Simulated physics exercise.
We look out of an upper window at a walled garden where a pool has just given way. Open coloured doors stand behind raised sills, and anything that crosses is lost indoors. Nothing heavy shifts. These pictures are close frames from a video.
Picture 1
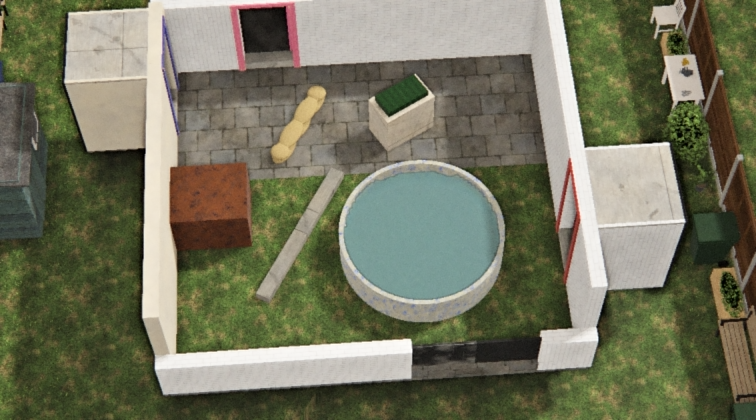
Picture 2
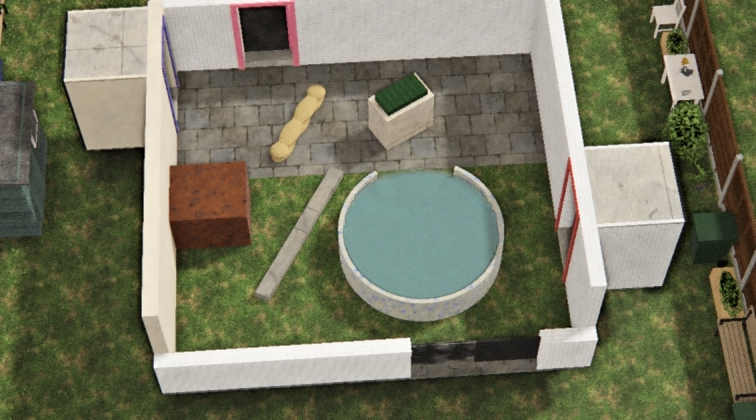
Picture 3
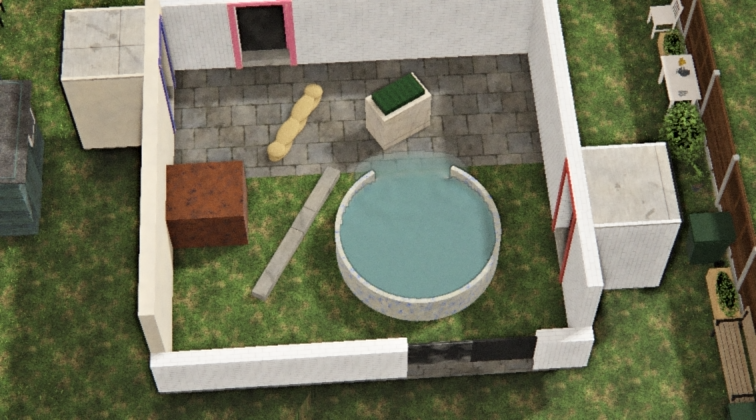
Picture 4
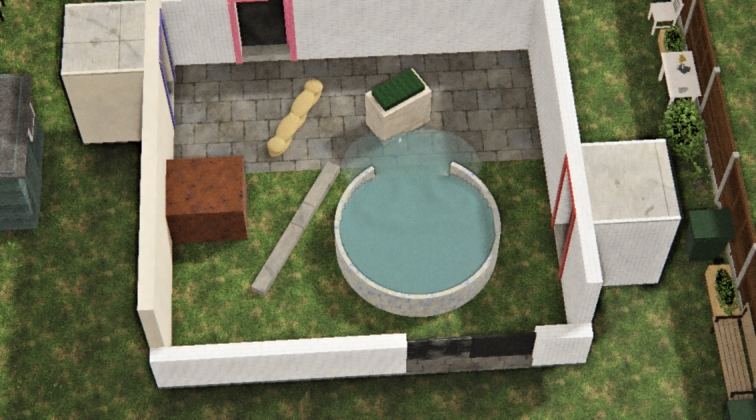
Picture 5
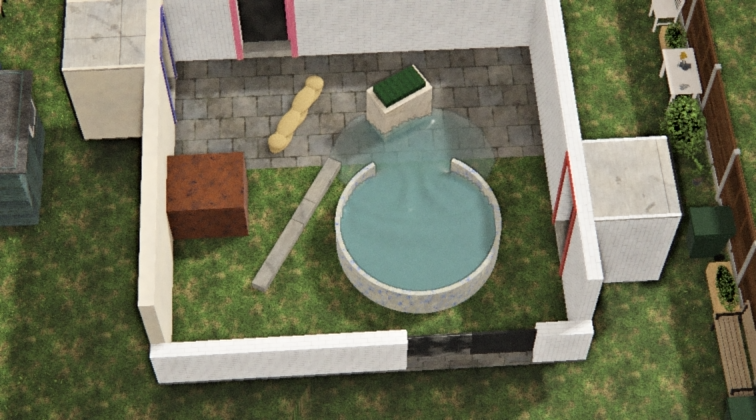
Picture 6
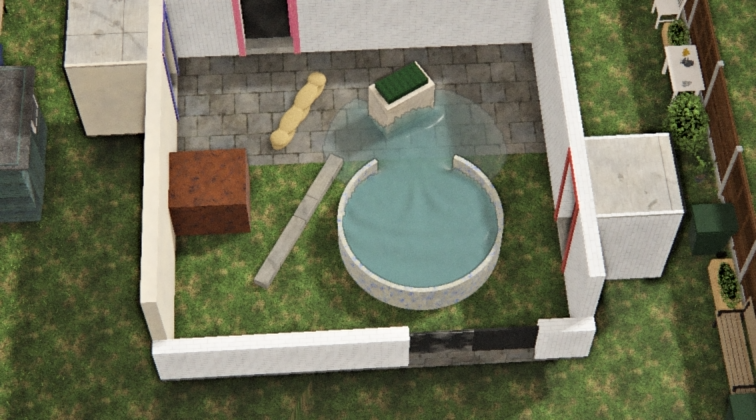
Walled garden from above, a round pool opening at its far side and water spreading across grey paving around a planter.
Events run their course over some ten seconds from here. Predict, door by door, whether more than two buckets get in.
The pink door does not pass two; the red door does not pass two; the blue door does not pass two.
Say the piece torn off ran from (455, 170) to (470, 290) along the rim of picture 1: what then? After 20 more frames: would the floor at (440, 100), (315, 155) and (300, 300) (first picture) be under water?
First soaked, second unwetted, third unwetted.
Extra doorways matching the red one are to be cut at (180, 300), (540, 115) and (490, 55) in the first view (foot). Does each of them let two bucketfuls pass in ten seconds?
In turn: Stays under, is over, floods.
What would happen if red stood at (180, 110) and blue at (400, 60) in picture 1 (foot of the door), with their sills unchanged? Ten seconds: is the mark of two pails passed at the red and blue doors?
Briefly, the red door comes in under while the blue door comes in over.
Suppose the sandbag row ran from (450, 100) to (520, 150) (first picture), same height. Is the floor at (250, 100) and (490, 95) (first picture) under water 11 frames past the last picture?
Taken in order, the two places are drenched and drenched.
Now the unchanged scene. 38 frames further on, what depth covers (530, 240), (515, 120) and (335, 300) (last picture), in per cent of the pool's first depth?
Around 16, 35 and 0 %.
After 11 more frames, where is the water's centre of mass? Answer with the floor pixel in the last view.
That puts it at around (422, 187).
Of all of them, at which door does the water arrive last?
It's the blue one.
A moment on, water covers 25 % of the floor; the pink door not reached, the red door not reached, the blue door not reached.
Next, water covers 35 % of the floor; the pink door wet at the sill, nothing in, the red door not reached, the blue door not reached.
Then, water covers 50 % of the floor; the pink door wet at the sill, nothing in, the red door wet at the sill, nothing in, the blue door not reached.
Later, water covers 75 % of the floor; the pink door wet at the sill, nothing in, the red door wet at the sill, nothing in, the blue door wet at the sill, nothing in.
In the end, water covers 95 % of the floor; the pink door wet at the sill, nothing in, the red door wet at the sill, nothing in, the blue door wet at the sill, nothing in.
